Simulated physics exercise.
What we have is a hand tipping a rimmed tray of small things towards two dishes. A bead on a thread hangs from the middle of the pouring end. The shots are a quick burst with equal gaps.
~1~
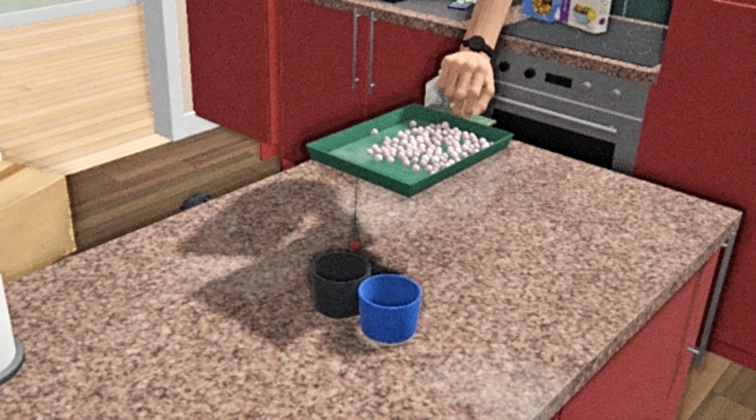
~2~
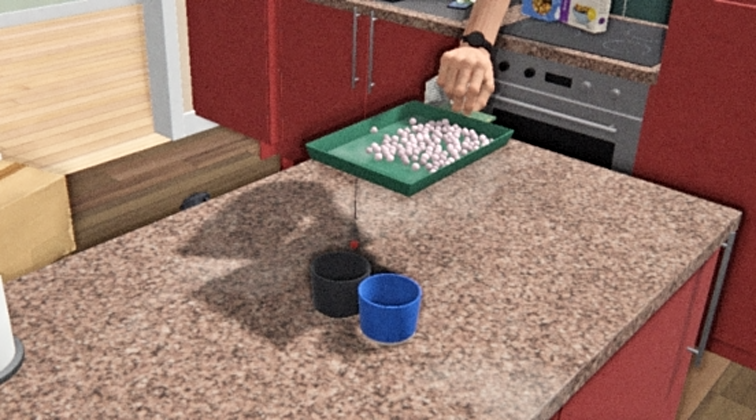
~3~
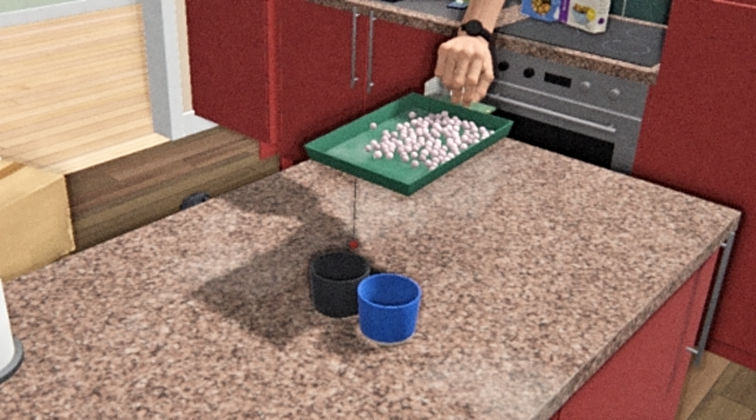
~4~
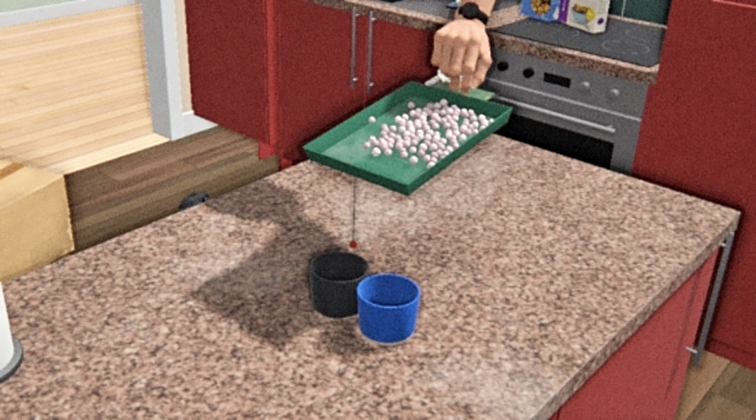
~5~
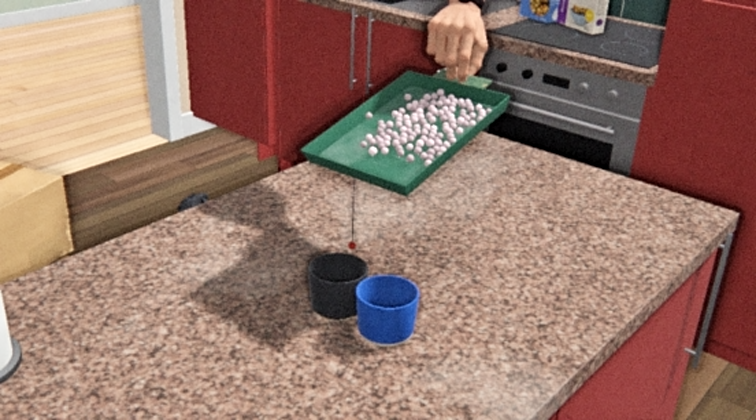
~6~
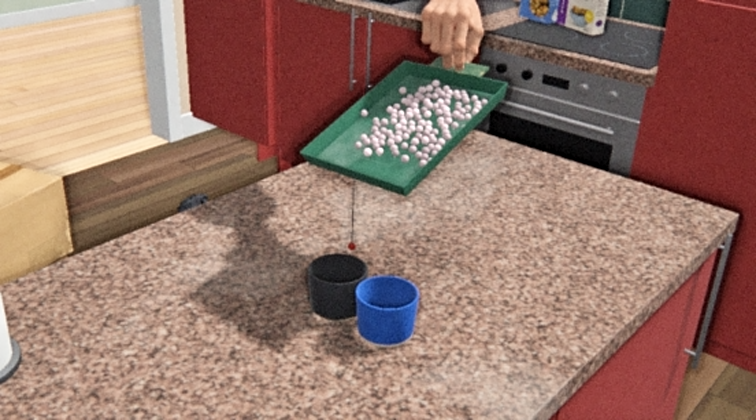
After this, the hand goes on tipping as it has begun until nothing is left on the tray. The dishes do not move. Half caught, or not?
The two hold less than half of the load.
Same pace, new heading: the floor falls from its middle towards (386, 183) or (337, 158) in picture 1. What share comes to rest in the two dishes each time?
Near 90 % and 0 %.
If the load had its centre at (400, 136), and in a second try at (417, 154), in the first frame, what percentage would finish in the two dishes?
The first gives 20 %, the second 30 %.
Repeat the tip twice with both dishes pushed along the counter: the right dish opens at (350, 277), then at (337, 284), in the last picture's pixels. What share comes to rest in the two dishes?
Near 70 % and 70 %.
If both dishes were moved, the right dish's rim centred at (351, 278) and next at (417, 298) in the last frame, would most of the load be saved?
In turn: Above a half; less than half.
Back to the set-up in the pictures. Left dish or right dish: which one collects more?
Fuller: The left dish.
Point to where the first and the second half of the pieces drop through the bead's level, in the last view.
First near (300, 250), later near (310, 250).
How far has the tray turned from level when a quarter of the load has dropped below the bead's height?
Near 85 degrees.
Soon, tray tipped steeply; most on the tray; a stray few in the left dish; a small part outside both; a small part in the air.
A while on, tray tipped past a quarter turn; about a quarter on the tray; a stray few in the right dish; a small part in the left dish; about a third outside both; about a third in the air.
Towards the end, tray tipped past a quarter turn; a stray few in the right dish; about a quarter in the left dish; about two thirds outside both.
Finally, tray tipped past a quarter turn; a stray few in the right dish; about a quarter in the left dish; about two thirds outside both.
